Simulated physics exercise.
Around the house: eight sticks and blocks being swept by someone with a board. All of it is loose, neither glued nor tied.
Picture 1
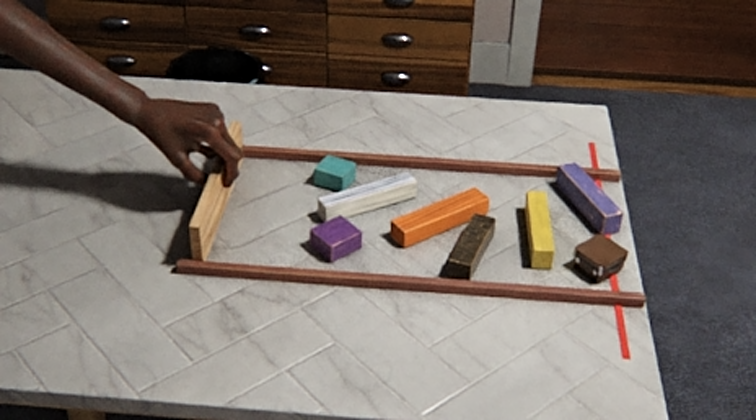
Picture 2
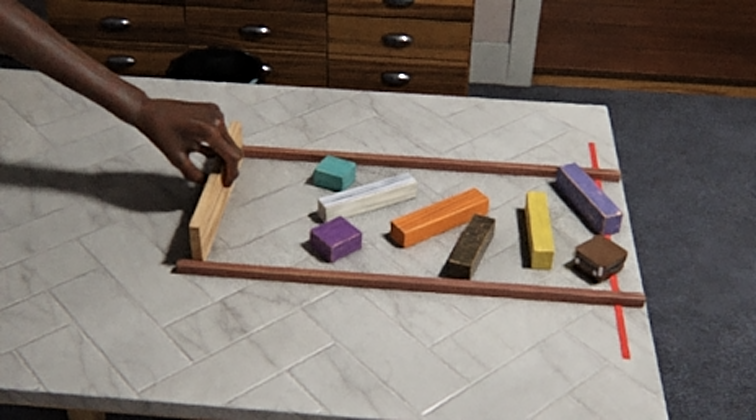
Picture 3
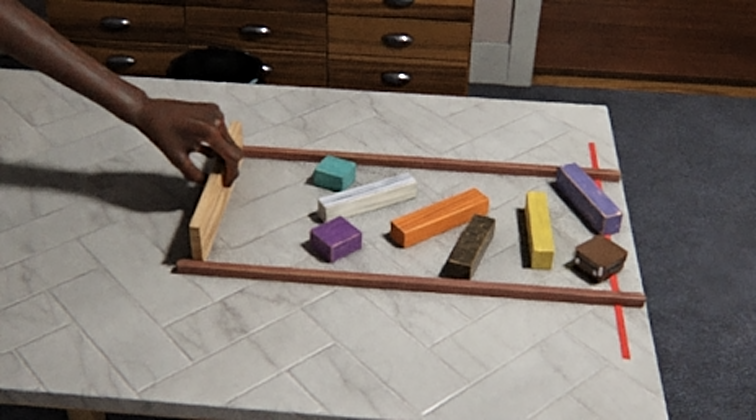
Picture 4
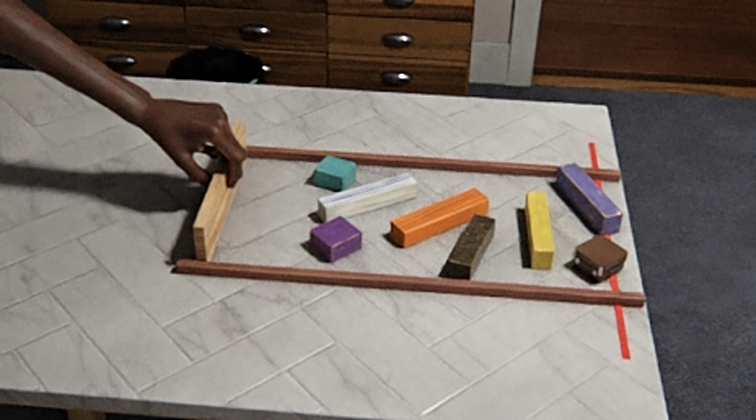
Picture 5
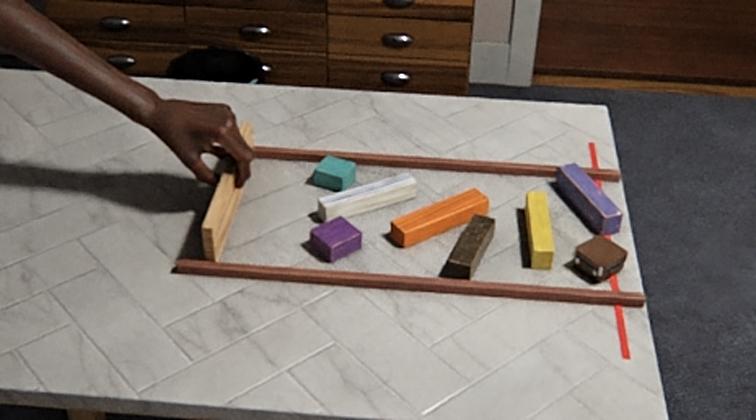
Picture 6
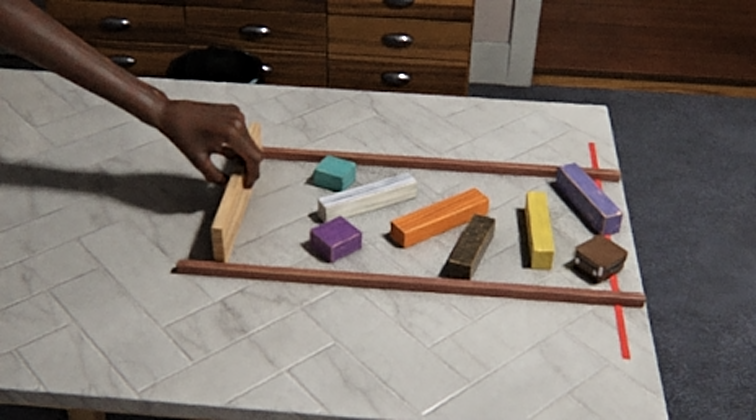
On a pale tabletop between two long reddish-brown rails, a hand held a wooden board upright at the left end, then slid it slightly right, while the scattered coloured sticks and blocks stayed still.
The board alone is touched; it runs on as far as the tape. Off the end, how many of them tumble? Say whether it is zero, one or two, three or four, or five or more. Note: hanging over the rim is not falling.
I would say five or more.
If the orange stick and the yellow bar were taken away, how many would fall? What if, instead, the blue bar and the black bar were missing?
First 5, then 4.
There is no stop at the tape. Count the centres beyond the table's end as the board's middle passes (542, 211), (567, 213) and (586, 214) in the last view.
Result per place: 2; 3; 5.
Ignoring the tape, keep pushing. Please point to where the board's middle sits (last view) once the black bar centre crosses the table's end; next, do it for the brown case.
I'd say about (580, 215) for the first one and about (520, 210) for the second.
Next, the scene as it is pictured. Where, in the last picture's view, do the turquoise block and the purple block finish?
Close to (617, 188); the other close to (632, 258).
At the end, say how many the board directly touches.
So the total is 2.
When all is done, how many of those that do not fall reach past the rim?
Overhang count: 2.
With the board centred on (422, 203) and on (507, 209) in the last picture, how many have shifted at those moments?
Well, it's 5 at the first one and 8 at the second.
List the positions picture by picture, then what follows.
Brown case (600, 260); blue bar (588, 198); yellow bar (539, 229); board (219, 189); tape (607, 235), in the first picture.
Blue bar (588, 198); turquoise block (335, 174), in the second picture.
Yellow bar (539, 229); orange stick (441, 217), in the third picture.
Brown case (600, 260); board (222, 189), in the fourth picture.
Blue bar (588, 198); black bar (472, 247), in the fifth picture.
Brown case (600, 260); blue bar (588, 198); yellow bar (539, 229); board (239, 190); tape (607, 235), in the sixth picture.
Soon after, none off yet; brown case at rest near (600, 260); blue bar at rest near (588, 198); yellow bar at rest near (539, 229).
At rest, the number that fall off is five or more; fallen, white stick, orange stick, black bar, yellow bar, blue bar and brown case.
